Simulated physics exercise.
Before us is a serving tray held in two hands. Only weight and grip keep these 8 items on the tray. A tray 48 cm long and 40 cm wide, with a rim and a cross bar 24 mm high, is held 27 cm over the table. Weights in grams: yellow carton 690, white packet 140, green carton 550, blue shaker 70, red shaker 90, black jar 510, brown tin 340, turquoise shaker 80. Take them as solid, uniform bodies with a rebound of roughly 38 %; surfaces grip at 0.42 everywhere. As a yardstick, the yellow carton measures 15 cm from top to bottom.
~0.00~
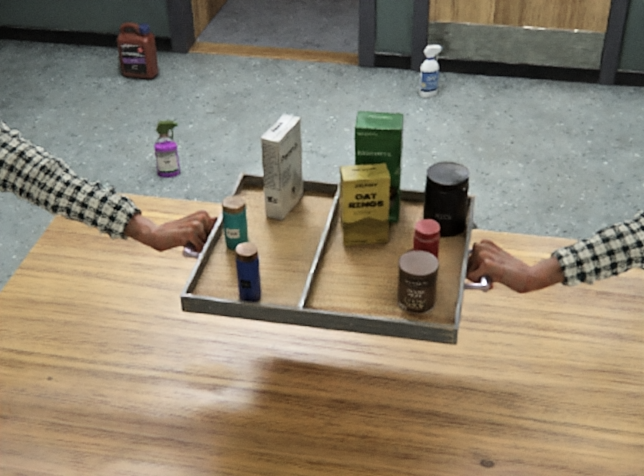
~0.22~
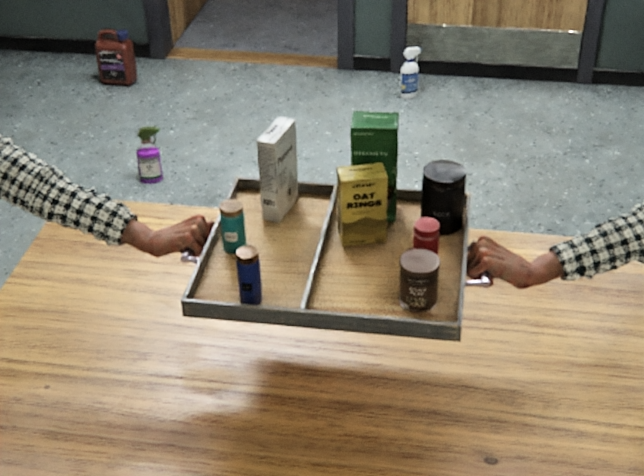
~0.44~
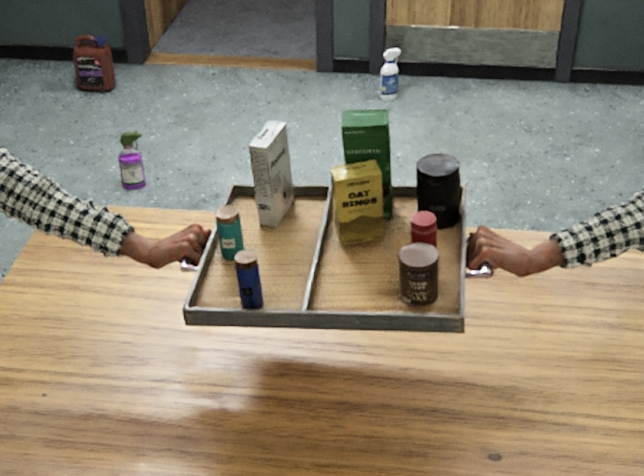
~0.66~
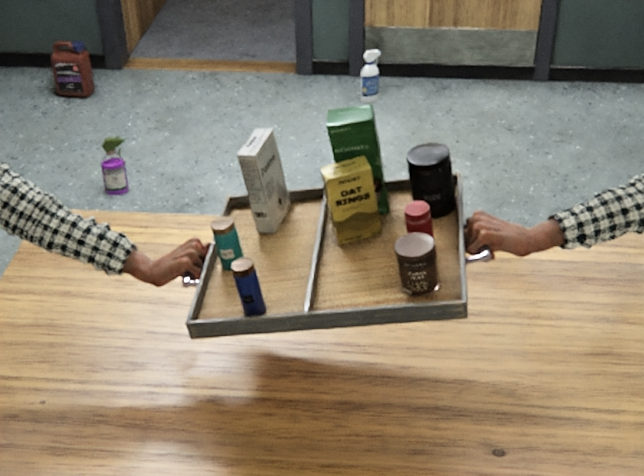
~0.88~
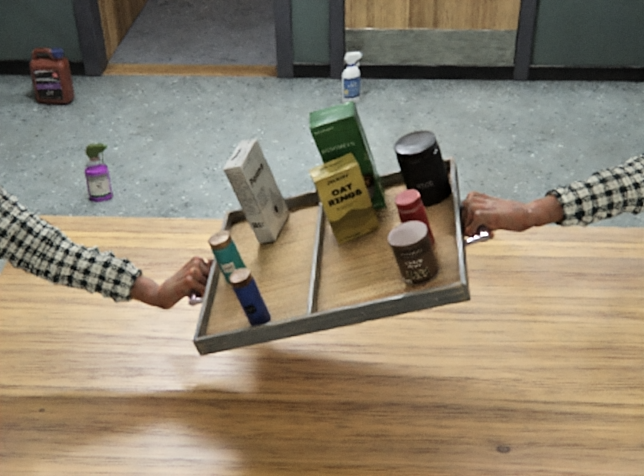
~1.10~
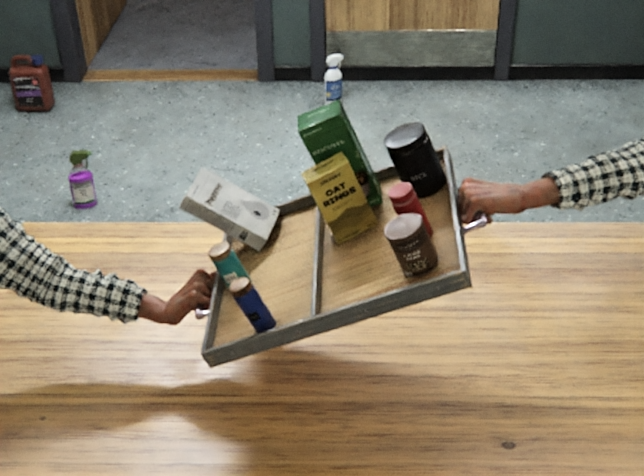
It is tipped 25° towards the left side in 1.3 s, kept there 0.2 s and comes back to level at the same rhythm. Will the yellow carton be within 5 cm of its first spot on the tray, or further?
The yellow carton keeps its place.
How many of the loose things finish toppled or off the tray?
In all, 4.
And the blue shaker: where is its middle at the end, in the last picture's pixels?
Around (209, 288).
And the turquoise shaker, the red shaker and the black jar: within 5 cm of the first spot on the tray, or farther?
The turquoise shaker stays put; the red shaker leaves its spot; the black jar leaves its spot.
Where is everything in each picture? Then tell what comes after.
The first picture shows tray level; yellow carton (364, 205); white packet (283, 168).
The second picture shows tray level; blue shaker (249, 276); red shaker (426, 248).
The third picture shows tray tilted 3°, left edge down; black jar (438, 191); brown tin (419, 275).
The fourth picture shows tray tilted 9°, left edge down; turquoise shaker (228, 243); white packet (265, 181).
The fifth picture shows tray tilted 17°, left edge down; green carton (348, 161); blue shaker (250, 298).
The sixth picture shows tray tilted 22°, left edge down; yellow carton (340, 199); red shaker (410, 213).
After 1.40 s, tray tilted 25°, left edge down; white packet now off the tray; yellow carton moved 2 cm near (330, 202); blue shaker 74° off its base.
After 1.70 s, tray tilted 25°, left edge down; yellow carton moved 2 cm near (330, 202); green carton on its side; red shaker on its side.
After 2.10 s, tray tilted 18°, left edge down; yellow carton moved 2 cm near (335, 203); green carton on its side; red shaker on its side.
In the end (3.4 s), off the tray, white packet; toppled on the tray, green carton, blue shaker and red shaker; not toppled but over 5 cm from the start, black jar and brown tin; the other 2 under 5 cm from the start. At the end, from the last picture's camera, yellow carton near (348, 205).
